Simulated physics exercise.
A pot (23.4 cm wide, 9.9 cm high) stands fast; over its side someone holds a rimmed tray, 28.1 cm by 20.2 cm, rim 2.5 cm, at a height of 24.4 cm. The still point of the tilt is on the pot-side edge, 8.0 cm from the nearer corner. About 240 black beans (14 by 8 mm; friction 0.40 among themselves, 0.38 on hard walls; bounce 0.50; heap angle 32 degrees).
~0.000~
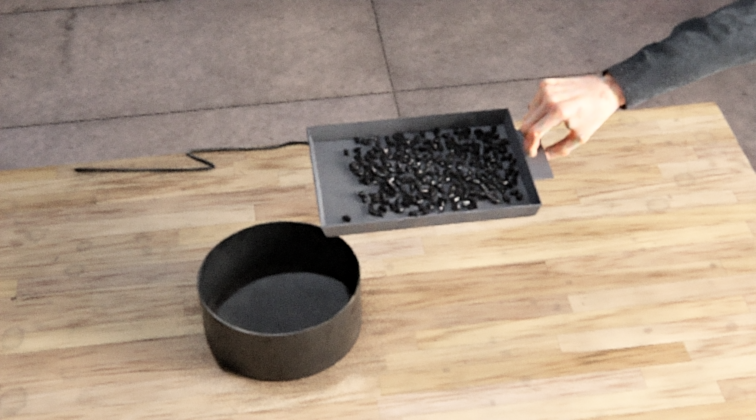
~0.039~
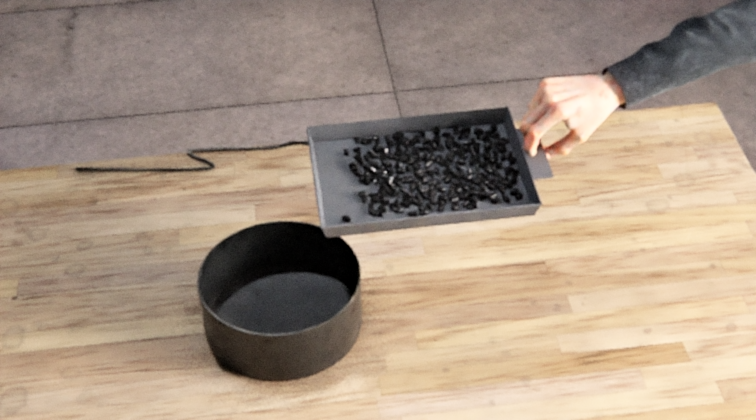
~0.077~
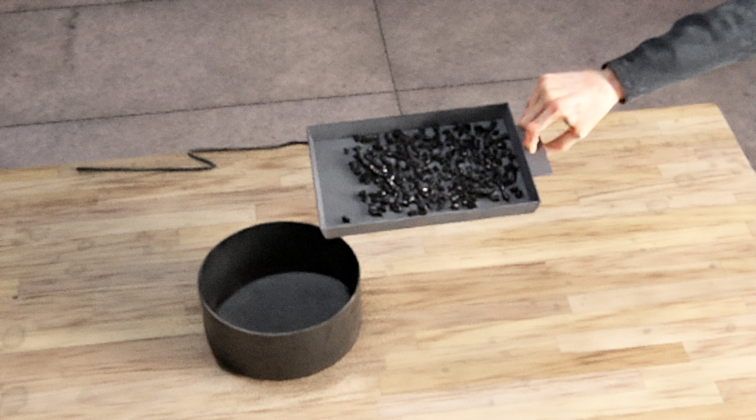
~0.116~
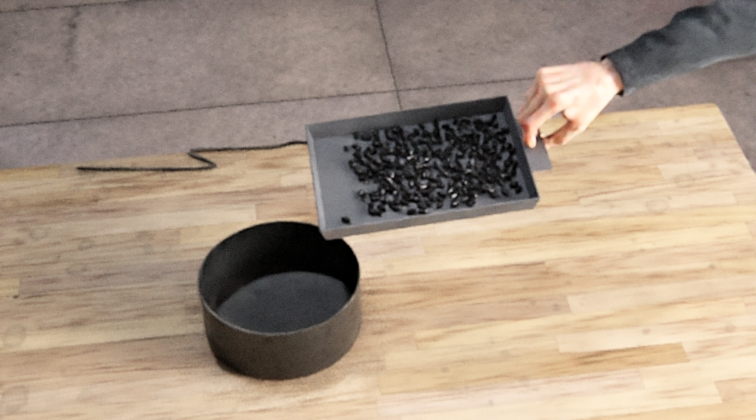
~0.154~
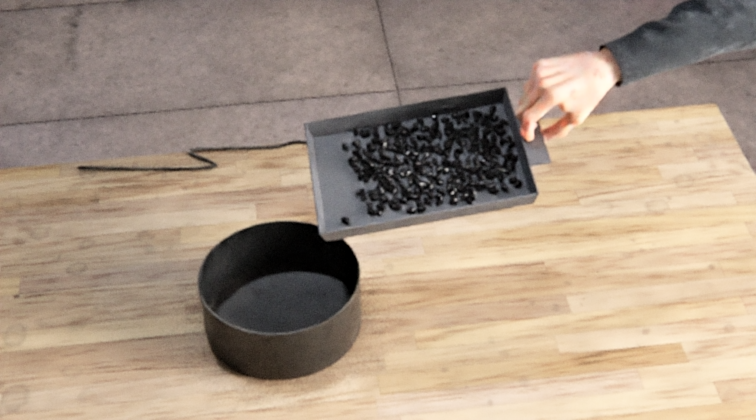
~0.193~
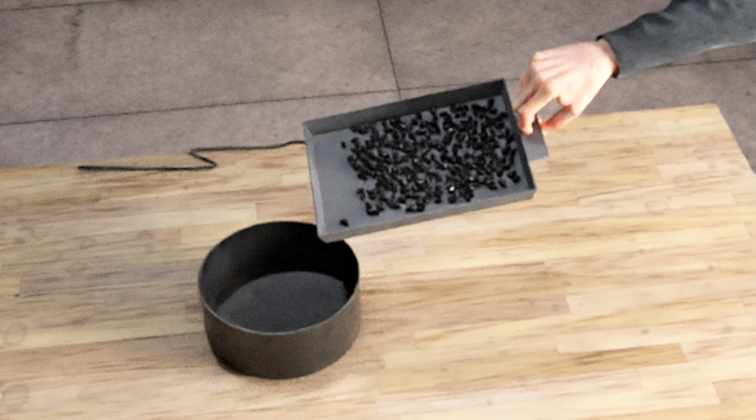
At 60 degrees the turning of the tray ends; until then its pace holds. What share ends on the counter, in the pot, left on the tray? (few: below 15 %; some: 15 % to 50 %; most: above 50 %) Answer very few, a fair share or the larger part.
Counter a fair share, pot a fair share, tray a fair share.
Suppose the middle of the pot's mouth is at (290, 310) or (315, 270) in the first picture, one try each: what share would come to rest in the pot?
About 60 and 30 per cent.
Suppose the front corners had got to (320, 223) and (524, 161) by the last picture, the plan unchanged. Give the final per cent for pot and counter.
Pot 45, counter 10.
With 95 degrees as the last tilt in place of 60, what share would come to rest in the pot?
In that case some 60 per cent.
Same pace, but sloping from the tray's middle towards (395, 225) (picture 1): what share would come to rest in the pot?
About 5 per cent.
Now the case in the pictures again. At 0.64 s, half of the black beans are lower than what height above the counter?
Some 28 cm.
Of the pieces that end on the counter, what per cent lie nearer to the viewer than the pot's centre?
Roughly 100 per cent.
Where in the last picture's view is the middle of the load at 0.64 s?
Around (357, 202).
After 0.46 s, tilt 36 degrees; the tray holds 100 %, the pot 0 %.
After 0.64 s, tilt 52 degrees; the tray holds 100 %, the pot 0 %.
After 0.94 s, tilt 60 degrees; the tray holds 50 %, the pot 15 %.
By 2.6 s all is still; counter 30 %, pot 35 %, tray 35 %.
